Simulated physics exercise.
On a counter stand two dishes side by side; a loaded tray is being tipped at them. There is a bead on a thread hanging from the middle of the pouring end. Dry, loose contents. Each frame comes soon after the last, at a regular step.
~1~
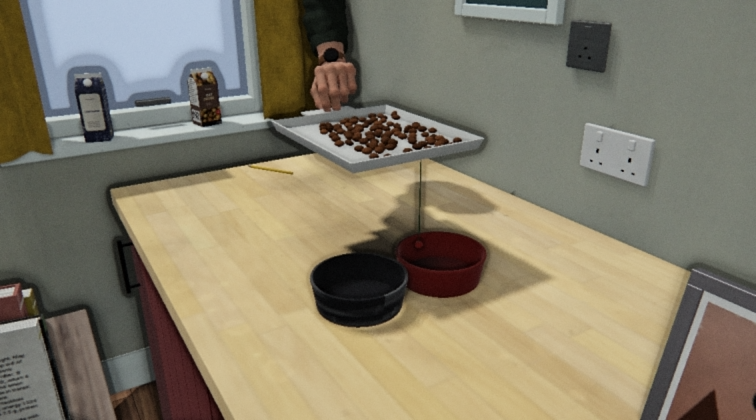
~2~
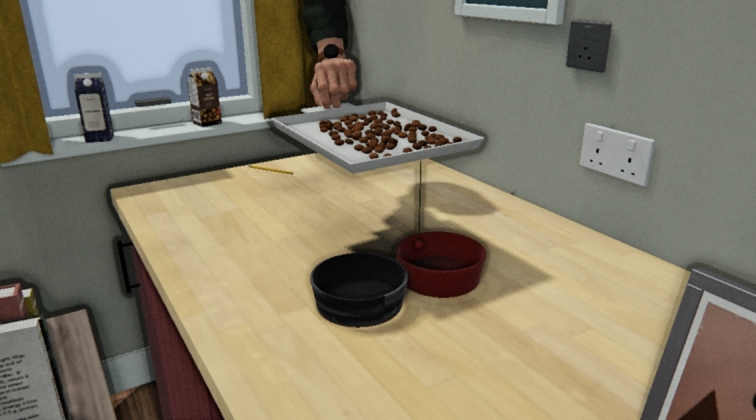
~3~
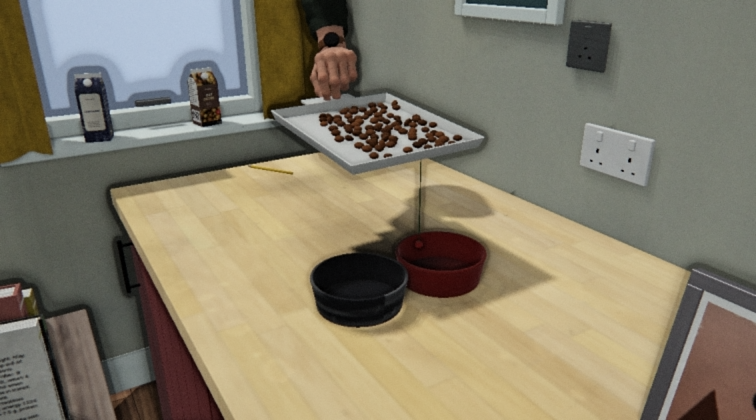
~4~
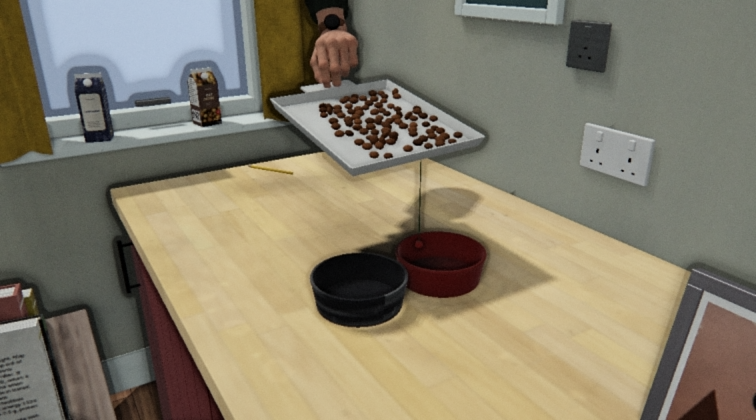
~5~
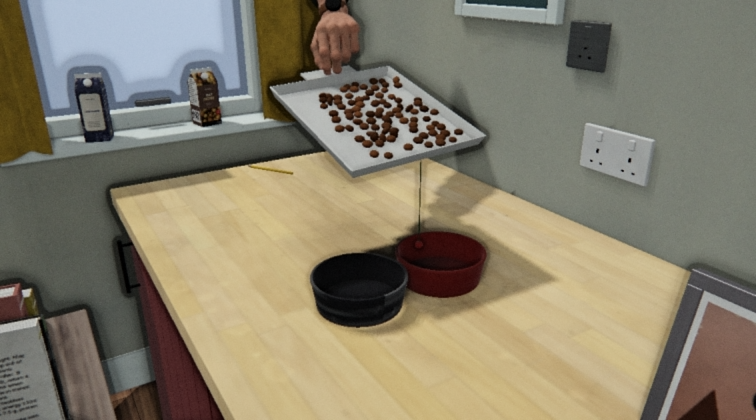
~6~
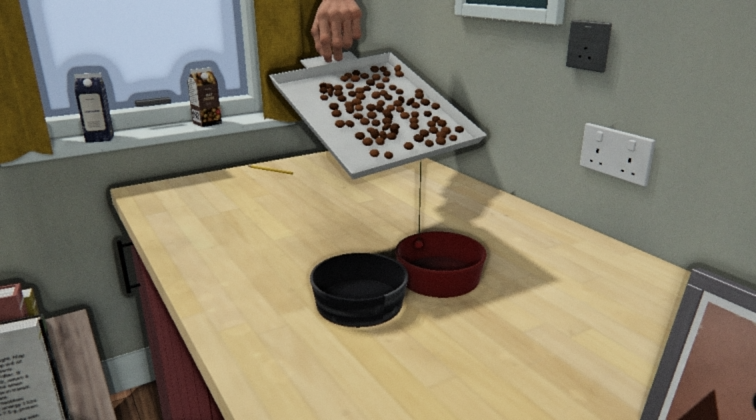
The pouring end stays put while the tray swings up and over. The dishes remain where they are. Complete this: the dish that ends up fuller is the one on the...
Left.
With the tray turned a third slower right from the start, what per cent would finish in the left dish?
Something like 60 percent, give or take.
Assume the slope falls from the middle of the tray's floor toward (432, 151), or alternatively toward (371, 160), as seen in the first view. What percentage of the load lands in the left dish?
Well, 0 percent for one and then 90 percent for the other.
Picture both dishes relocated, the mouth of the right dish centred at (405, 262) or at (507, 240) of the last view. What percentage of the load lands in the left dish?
First 20 per cent, second 40 per cent.
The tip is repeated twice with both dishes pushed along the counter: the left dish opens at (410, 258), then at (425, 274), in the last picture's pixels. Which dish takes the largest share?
At the first spot the left-side one comes out ahead, at the second spot the left-side one.
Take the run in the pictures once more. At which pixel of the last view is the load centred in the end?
Once it all stops, the middle lies near (388, 303).
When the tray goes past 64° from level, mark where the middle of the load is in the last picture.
Roughly at (403, 152).
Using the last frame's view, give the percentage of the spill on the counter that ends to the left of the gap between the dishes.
Share to the left: Near 20 per cent.
Just after the last frame, tray tipped steeply; almost all on the tray; about a tenth in the air.
A moment on, tray tipped past a quarter turn; just a few on the tray; roughly half in the left dish; about a tenth in the right dish; roughly a quarter outside both; roughly a quarter in the air.
Further on, tray tipped past a quarter turn; roughly half in the left dish; about a tenth in the right dish; roughly a third outside both.
When it is over, tray tipped past a quarter turn; roughly half in the left dish; about a tenth in the right dish; roughly a third outside both.
